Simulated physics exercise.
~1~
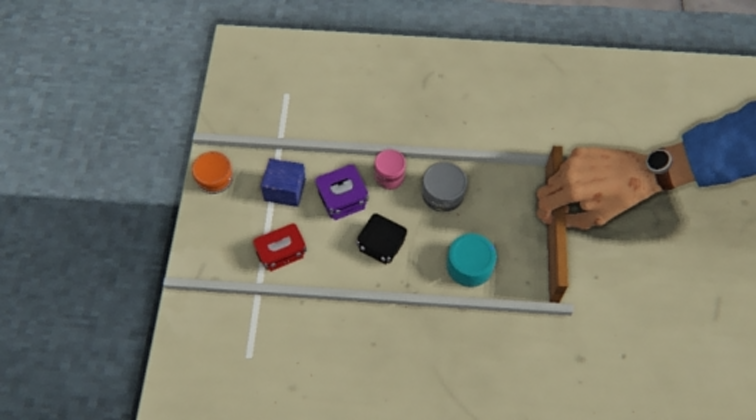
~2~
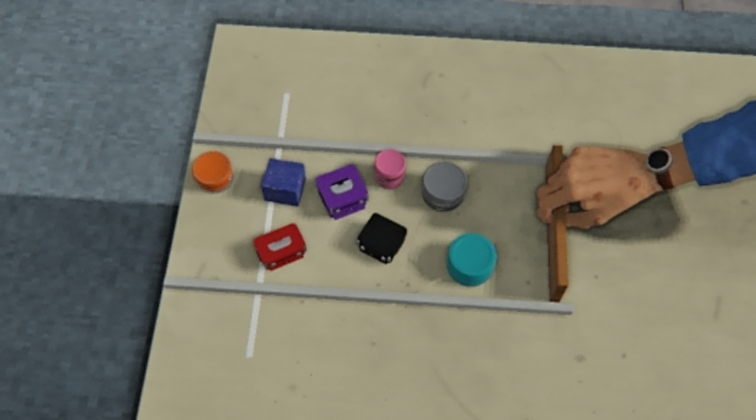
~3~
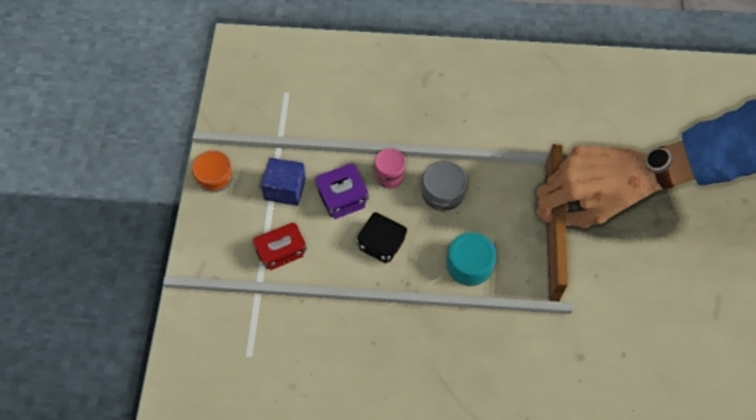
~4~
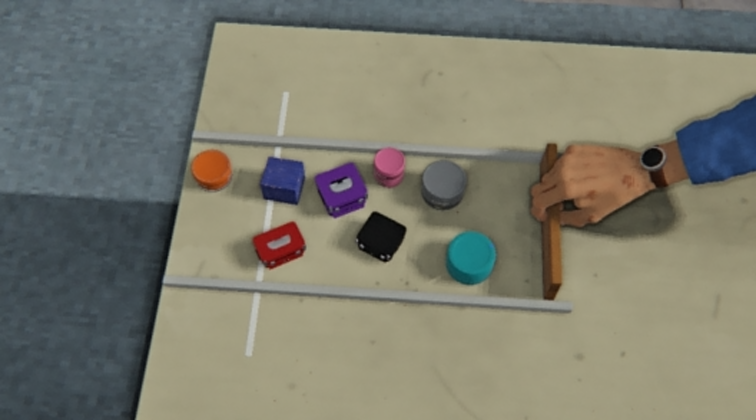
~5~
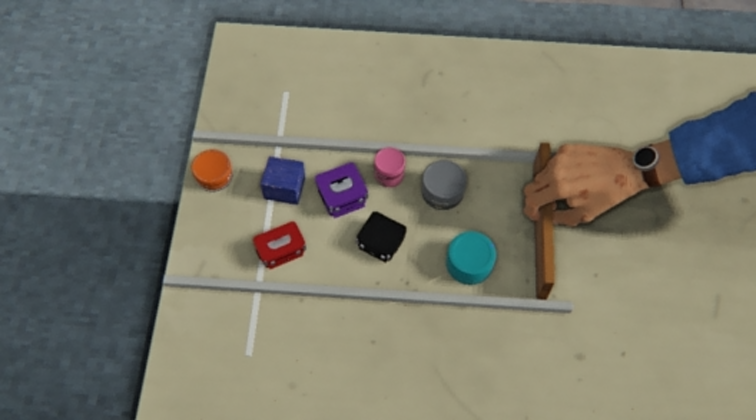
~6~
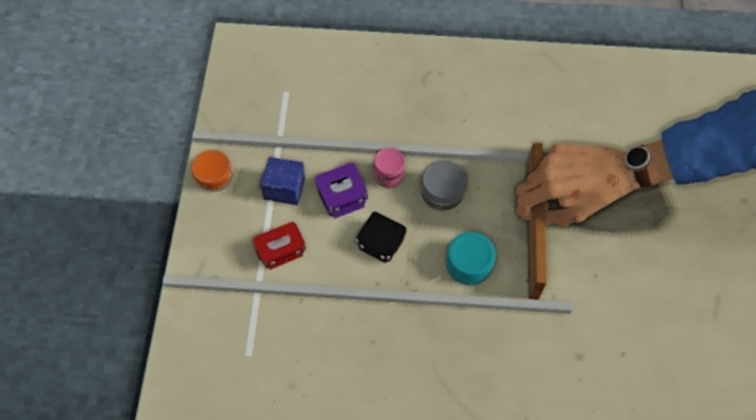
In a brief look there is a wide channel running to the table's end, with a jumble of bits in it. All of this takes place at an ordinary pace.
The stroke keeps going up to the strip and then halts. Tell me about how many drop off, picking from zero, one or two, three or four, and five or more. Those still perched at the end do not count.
The answer is one or two.
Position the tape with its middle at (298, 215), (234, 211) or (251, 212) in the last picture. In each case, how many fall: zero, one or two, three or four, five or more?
One after another: One or two, 3 or 4, either one or two.
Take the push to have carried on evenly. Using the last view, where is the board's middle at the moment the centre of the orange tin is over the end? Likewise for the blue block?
Approx. (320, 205) for the first, approx. (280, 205) for the second.
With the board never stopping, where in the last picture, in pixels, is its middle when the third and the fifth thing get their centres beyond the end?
The first one at (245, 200), the next at (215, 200).
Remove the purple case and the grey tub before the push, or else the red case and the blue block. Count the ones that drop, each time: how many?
Fallen: 0, and 0 in the other try.
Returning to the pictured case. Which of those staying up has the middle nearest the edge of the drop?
It would be the red case, I'd say.
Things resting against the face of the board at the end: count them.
3 are in contact with it.
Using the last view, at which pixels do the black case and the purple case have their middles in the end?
Black case at about (227, 220), purple case at about (207, 181).
Early on, none off yet; orange tin at rest near (212, 171); blue block at rest near (283, 181); red case at rest near (280, 247).
A while later, none off yet; orange tin at rest near (212, 171); blue block travelled a little near (271, 179); red case at rest near (280, 247).
Further along, none off yet; orange tin leaning a little near (172, 166); blue block travelled well along near (208, 169); red case travelled about its own width near (225, 252).
Finally, the number that fall off is one or two; lost, blue block and orange tin.
